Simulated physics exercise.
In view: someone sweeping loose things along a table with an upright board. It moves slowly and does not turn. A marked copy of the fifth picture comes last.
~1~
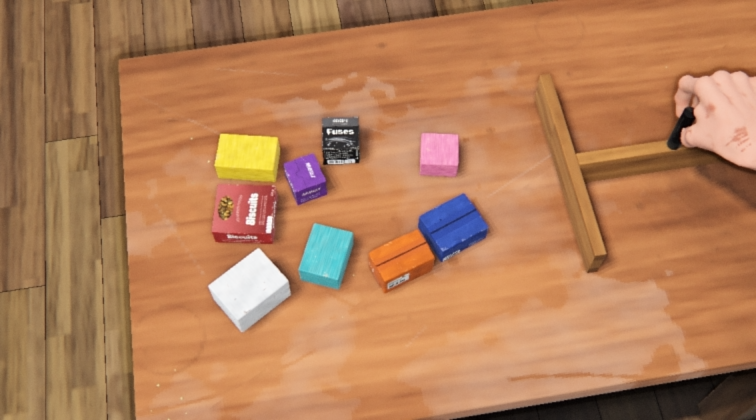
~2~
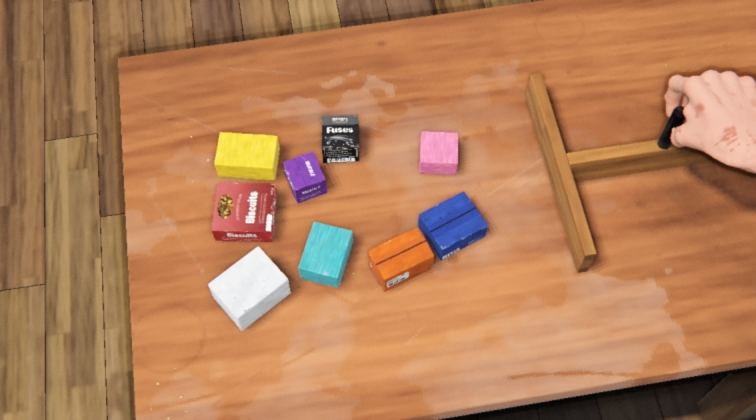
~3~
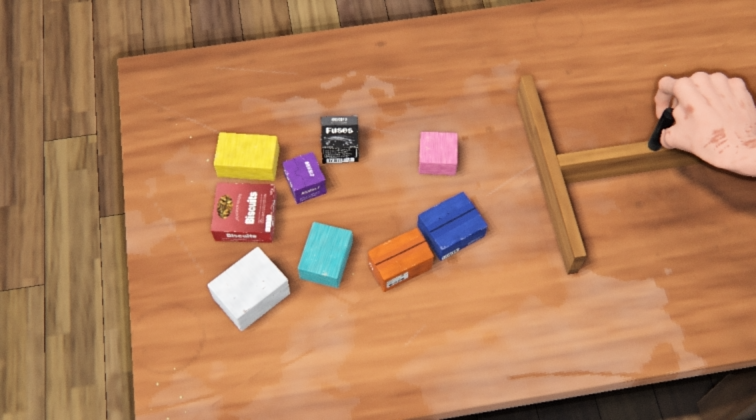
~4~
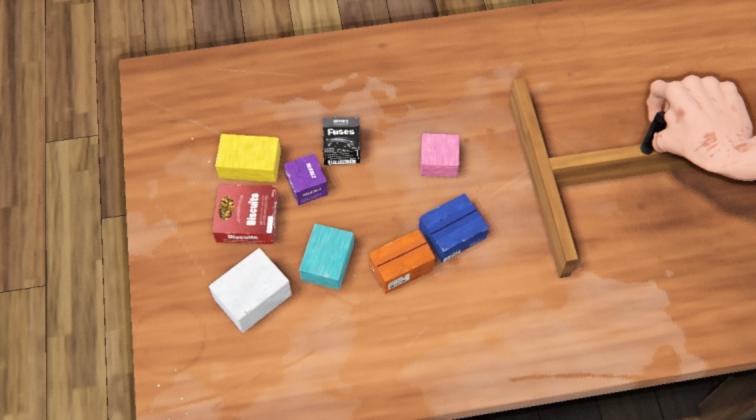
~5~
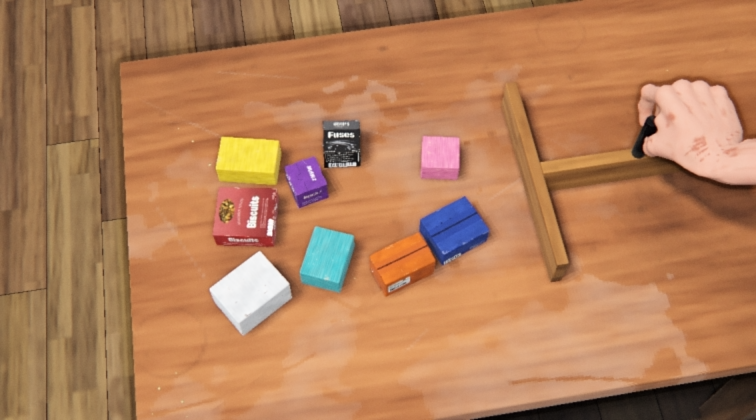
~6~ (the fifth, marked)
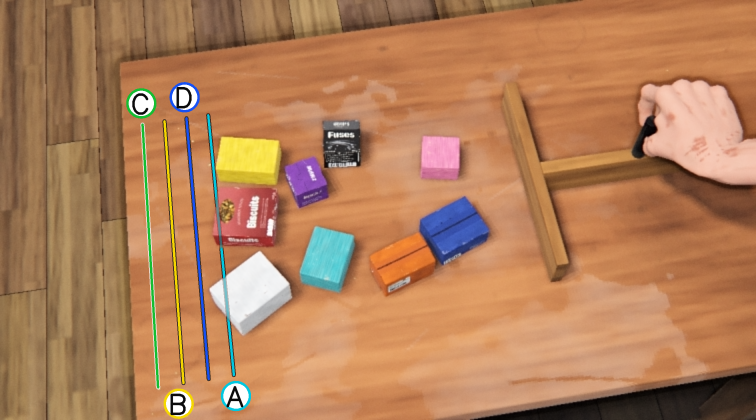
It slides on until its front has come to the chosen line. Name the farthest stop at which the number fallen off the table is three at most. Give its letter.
D is the last line within the limit.
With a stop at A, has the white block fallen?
No.
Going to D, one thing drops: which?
The red packet.
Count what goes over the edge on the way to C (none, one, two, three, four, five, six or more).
By then, six or more.
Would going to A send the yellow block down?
No.
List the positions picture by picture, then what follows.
In the first picture, red packet (246, 214); white block (251, 290); orange box (401, 261).
In the second picture, board (562, 159); black box (340, 139).
In the third picture, board (552, 161); pink block (438, 154).
In the fourth picture, board (545, 164); blue box (453, 228).
In the fifth picture, board (536, 168); red packet (247, 217); white block (252, 293); orange box (402, 264).
On the marked copy, A at (220, 236); B at (173, 243); C at (150, 246); D at (197, 239).
With D. Early on, board (416, 186); orange box (357, 280); blue box (387, 232).
Further on, board (293, 204); red packet (193, 234); white block (207, 326).
At the end, board (195, 219); red packet over the edge; turquoise block (134, 291); one fallen.
As for the rest, A is within the limit but short; B drops five; C drops seven.
